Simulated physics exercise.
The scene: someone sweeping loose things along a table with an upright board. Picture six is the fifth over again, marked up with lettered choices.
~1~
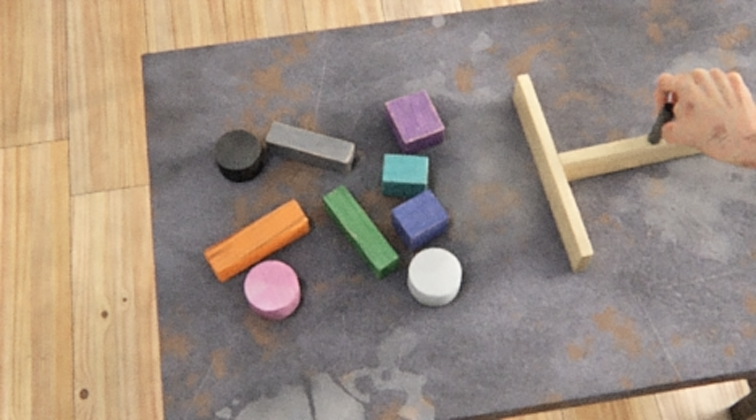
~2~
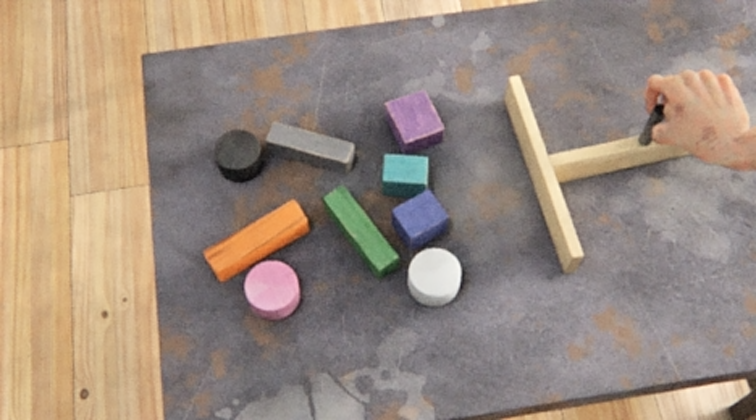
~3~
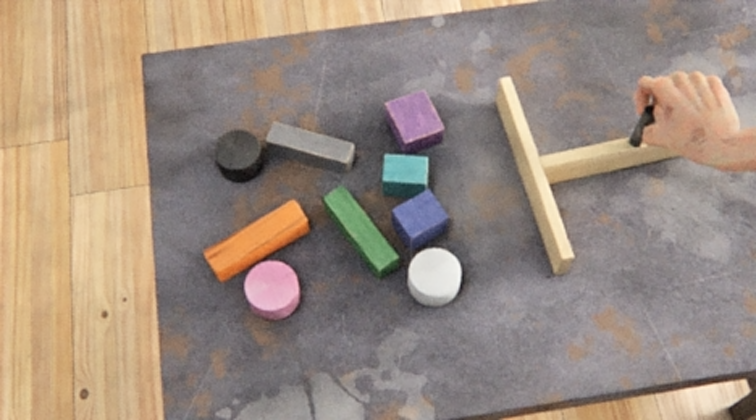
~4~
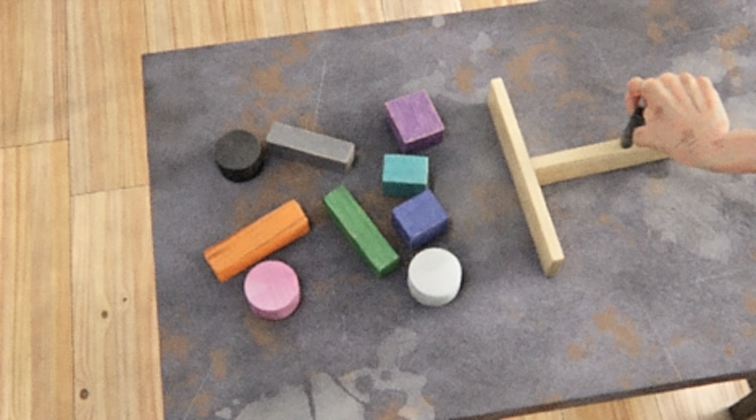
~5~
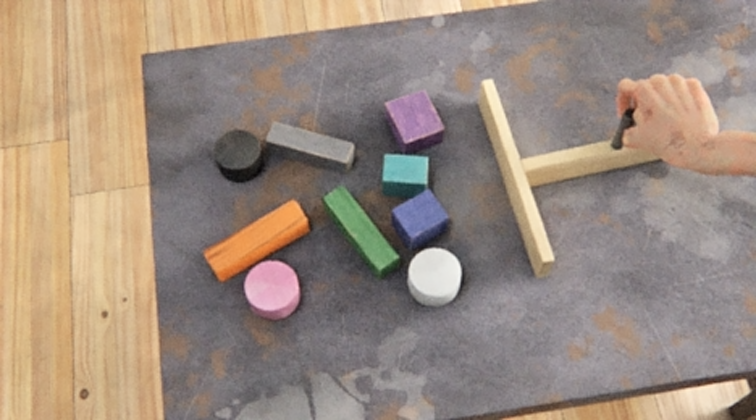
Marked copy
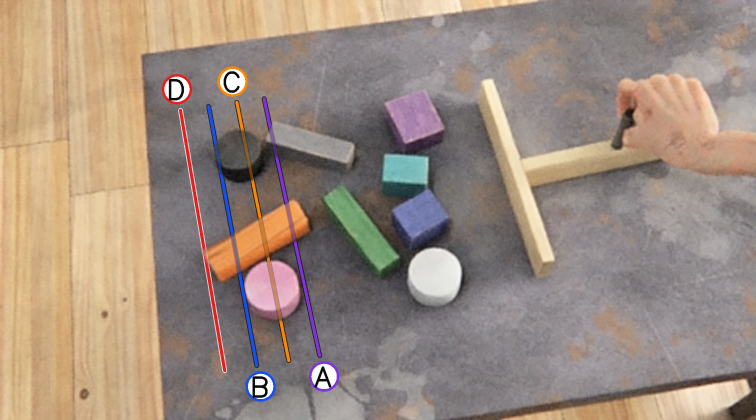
On a dark scuffed tabletop, a hand slides a T-shaped wooden board slowly left toward scattered coloured blocks, which stay still.
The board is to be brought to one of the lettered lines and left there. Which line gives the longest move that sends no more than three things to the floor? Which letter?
It should halt at B.
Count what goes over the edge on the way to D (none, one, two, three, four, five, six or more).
Five.
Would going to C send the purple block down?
No.
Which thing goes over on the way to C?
It is the orange stick.
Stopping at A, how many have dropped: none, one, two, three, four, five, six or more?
In all, none.
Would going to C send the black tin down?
By then, no.
On the marked copy, A at (290, 219); B at (231, 228); C at (261, 223); D at (201, 232).
Taking B. A third of the way, board (414, 181); white tin (405, 284); purple block (367, 129).
Two thirds of the way, board (311, 196); orange stick (181, 266); black tin (203, 164).
When it is over, board (231, 208); black tin over the edge; orange stick over the edge; two fallen.
As for the rest, A is within the limit but short; C is within the limit but short; D drops five.
